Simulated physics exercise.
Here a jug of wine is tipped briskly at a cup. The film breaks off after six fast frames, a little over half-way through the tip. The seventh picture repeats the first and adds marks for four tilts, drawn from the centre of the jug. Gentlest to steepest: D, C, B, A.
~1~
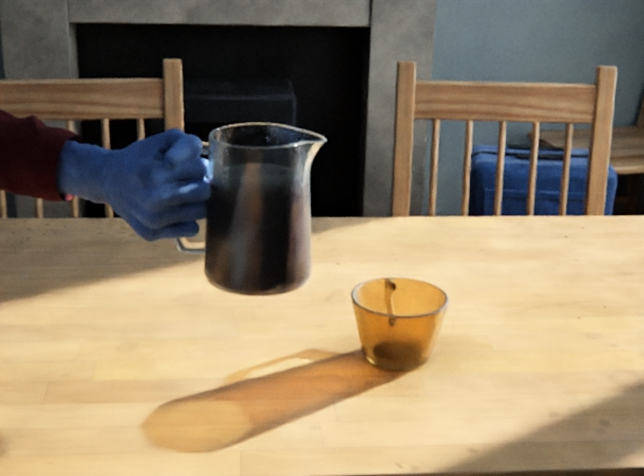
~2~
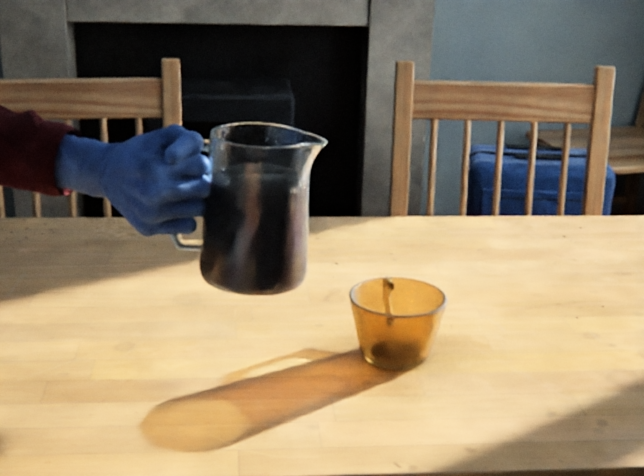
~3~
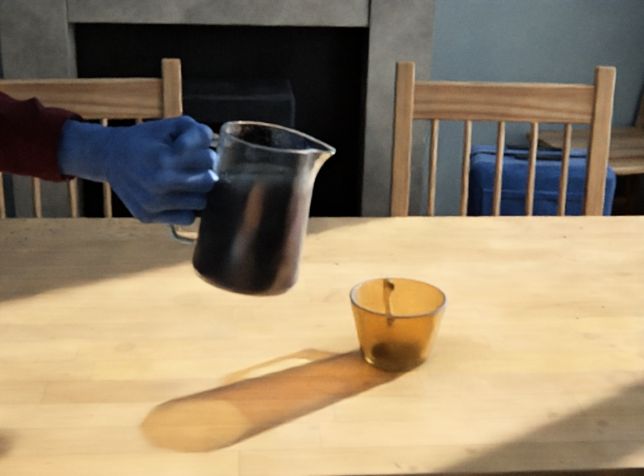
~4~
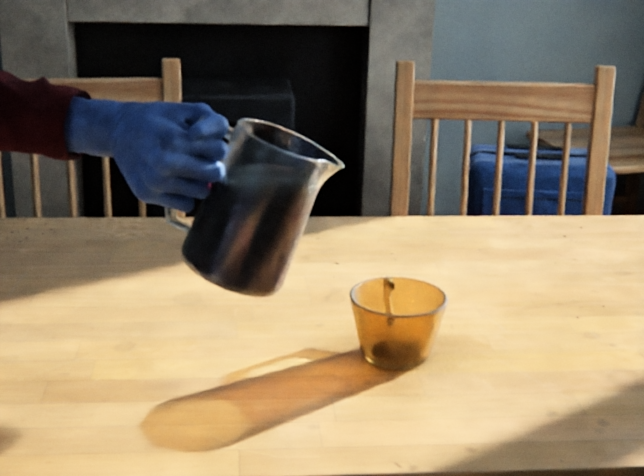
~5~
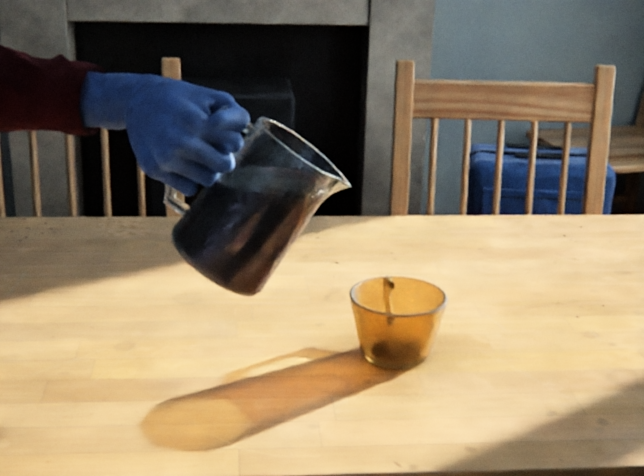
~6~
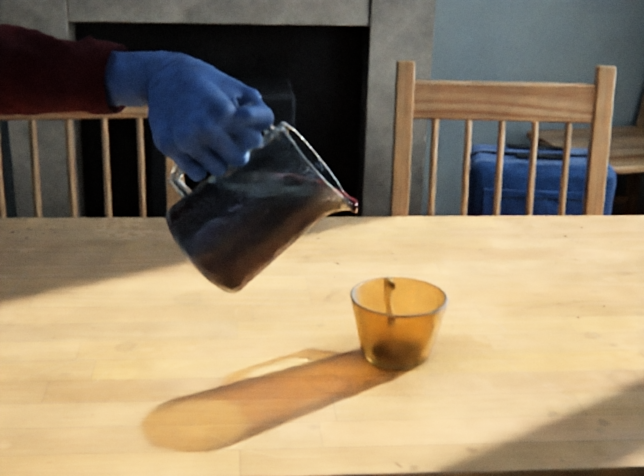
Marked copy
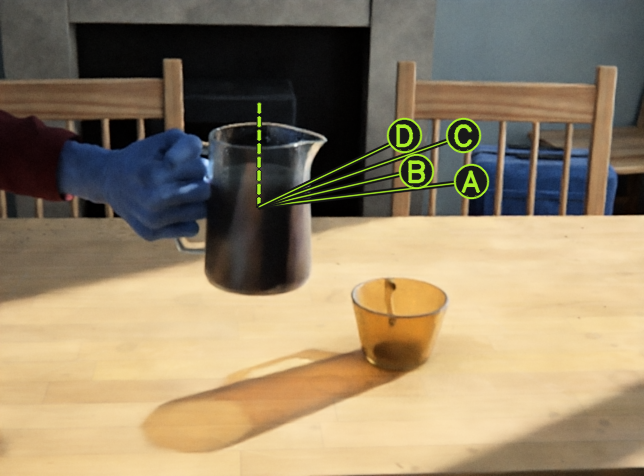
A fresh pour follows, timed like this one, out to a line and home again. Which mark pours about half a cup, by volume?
Use mark D.
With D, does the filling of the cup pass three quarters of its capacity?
No.
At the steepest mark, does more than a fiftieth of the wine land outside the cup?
Yes, it does.
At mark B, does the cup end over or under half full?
Over.
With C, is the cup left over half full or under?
Over.
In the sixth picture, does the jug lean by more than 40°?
Yes.
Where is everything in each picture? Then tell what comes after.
The first frame shows upright, lip at (323, 139); rim of the cup round (400, 296); nothing has left yet.
The second frame shows tipped about 3°, lip at (325, 141); nothing has left yet.
The third frame shows tipped about 10°, lip at (333, 150); nothing has left yet.
The fourth frame shows tipped about 21°, lip at (342, 165); nothing has left yet.
The fifth frame shows tipped about 34°, lip at (349, 184); nothing has left yet.
The sixth frame shows tipped about 49°, lip at (351, 207); nothing has left yet.
On the marked copy, A at (455, 183); B at (399, 174); C at (447, 141); D at (390, 144).
If A is chosen, the cup ends with about 94 % of what it can hold; 23 % of the wine is spilt.
If B is chosen, the cup ends with about 89 % of what it can hold; 13 % of the wine is spilt.
If C is chosen, the cup ends with about 75 % of what it can hold; 6 % of the wine is spilt.
If D is chosen, the cup ends with about 55 % of what it can hold.
